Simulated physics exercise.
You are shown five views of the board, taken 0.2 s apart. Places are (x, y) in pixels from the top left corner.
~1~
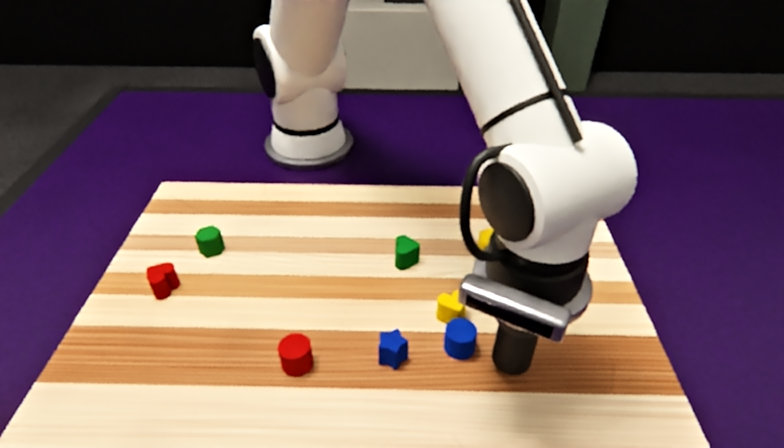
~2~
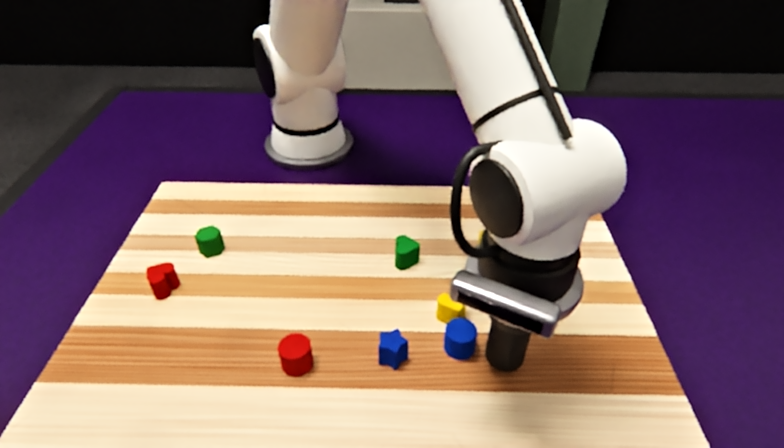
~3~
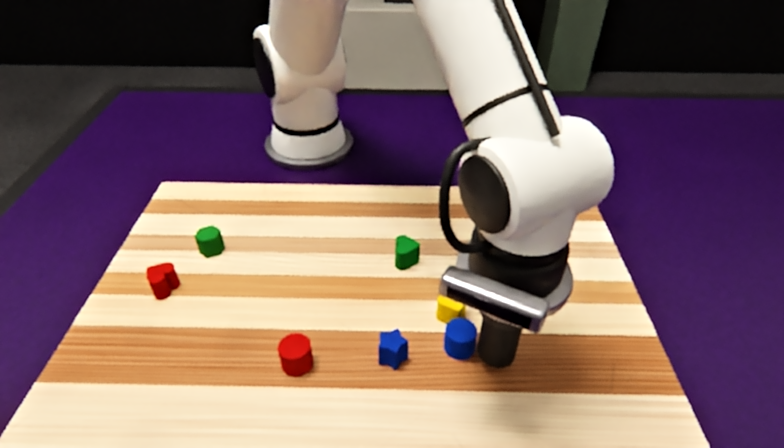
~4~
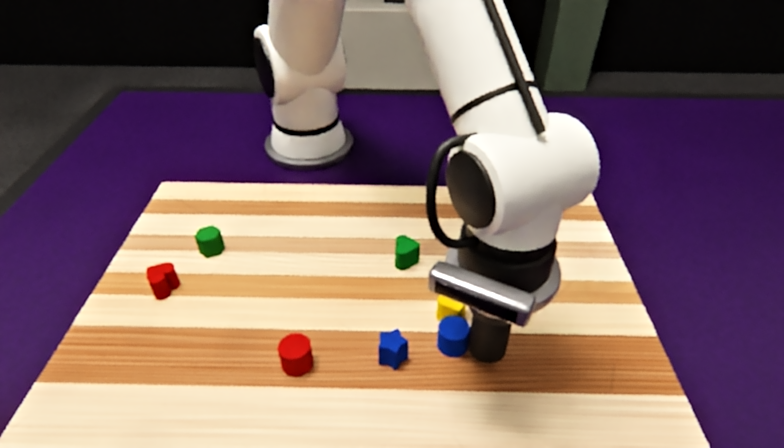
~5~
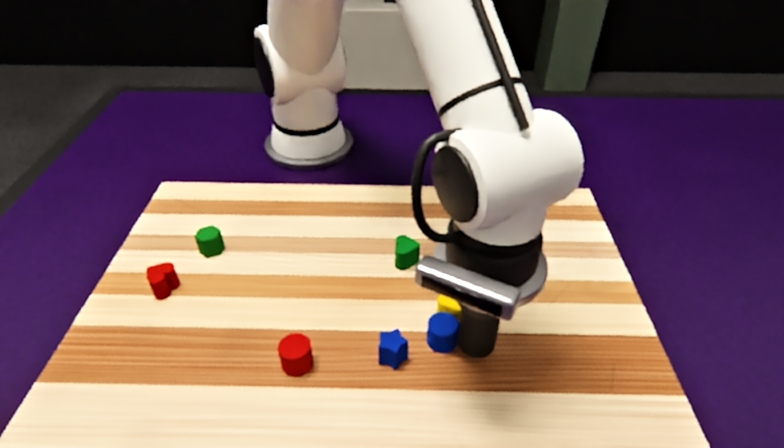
The video shows a white robot arm over a striped wooden board scattered with small colored blocks. Its dark rod moves a short way left, reaches the blue circular block and nudges it slightly left toward the blue star.
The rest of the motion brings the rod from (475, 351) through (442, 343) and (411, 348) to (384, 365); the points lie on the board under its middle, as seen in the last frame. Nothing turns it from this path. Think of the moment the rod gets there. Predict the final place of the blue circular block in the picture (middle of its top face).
Its top middle is near (385, 311).
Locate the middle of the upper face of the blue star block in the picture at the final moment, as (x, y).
It is going to be at (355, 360).
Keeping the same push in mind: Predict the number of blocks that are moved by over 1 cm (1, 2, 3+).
It will shift two blocks.
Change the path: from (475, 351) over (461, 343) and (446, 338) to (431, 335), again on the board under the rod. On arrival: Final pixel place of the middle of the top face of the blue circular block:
That would be at about pixel (399, 312).
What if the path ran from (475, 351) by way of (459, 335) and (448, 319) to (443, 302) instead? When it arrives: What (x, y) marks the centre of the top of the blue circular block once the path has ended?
Close to (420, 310).
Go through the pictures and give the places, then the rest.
Tip of the rod (511, 359), middles of tops, blue star block (392, 339), blue circular block (461, 330), yellow heart (454, 299), in the first frame.
Rod (504, 356), nothing pushed, in the second frame.
Rod (496, 352), nothing pushed, in the third frame.
Rod (487, 348), blue circular block (454, 327), in the fourth frame.
Rod (476, 343), blue star block (392, 339), blue circular block (444, 323), yellow heart partly hidden, in the fifth frame.
What follows on the original path. One third of the way, rod (442, 335); blue circular block (411, 314).
Two thirds of the way, rod (410, 341); blue star block (384, 343); blue circular block (387, 311).
At the end, rod (384, 358); blue star block (355, 360); blue circular block (385, 311); yellow heart unmoved.
